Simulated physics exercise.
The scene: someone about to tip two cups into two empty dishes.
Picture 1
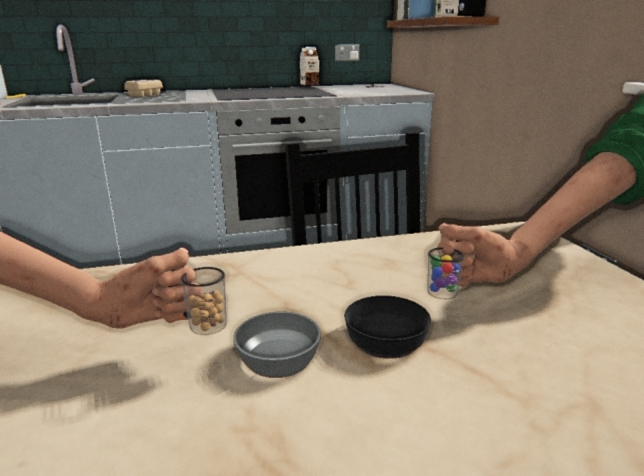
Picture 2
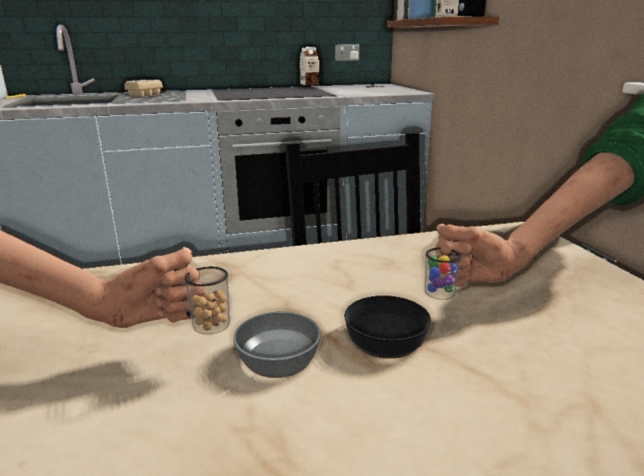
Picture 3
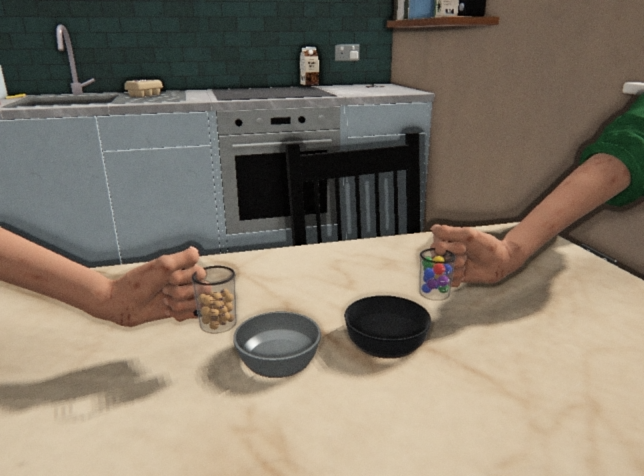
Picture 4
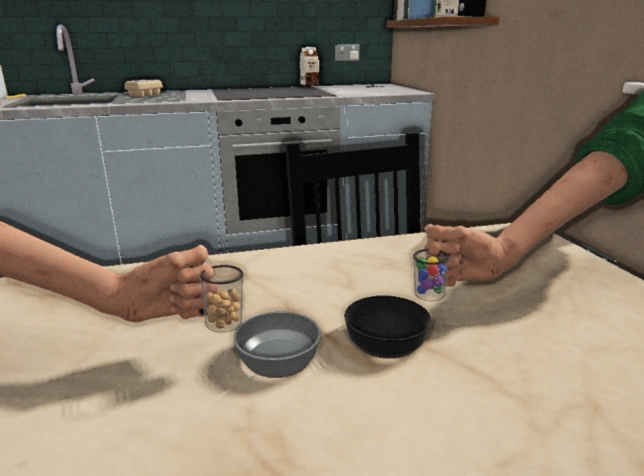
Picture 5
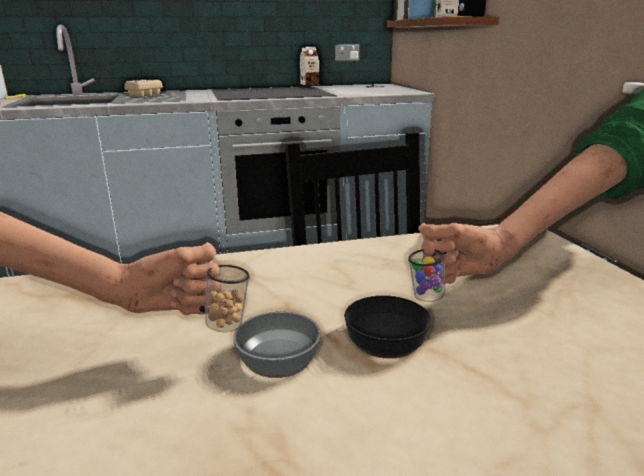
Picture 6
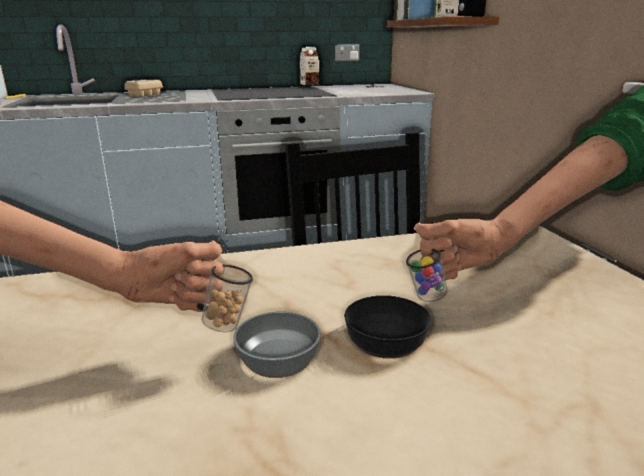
The video shows two hands at a marble-patterned table, one holding a clear cup of wooden beads, the other a clear cup of colourful marbles, moving them slightly inward near two empty bowls, then tilting both cups slightly.
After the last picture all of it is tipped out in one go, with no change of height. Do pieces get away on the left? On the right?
Left dish keeps them all, right dish keeps them all.
Then, 0.30 s after the last picture, left, all still in the cup; right, all still in the cup.
Then, 0.69 s after the last picture, left, all still in the cup; right, all still in the cup.
Then, 1.10 s after the last picture, left, about two thirds still in the cup, about a quarter in the dish, a small part in the air; right, about half still in the cup, about half in the dish.
At rest, left, all in the dish, none outside the dish; right, all in the dish, none outside the dish.
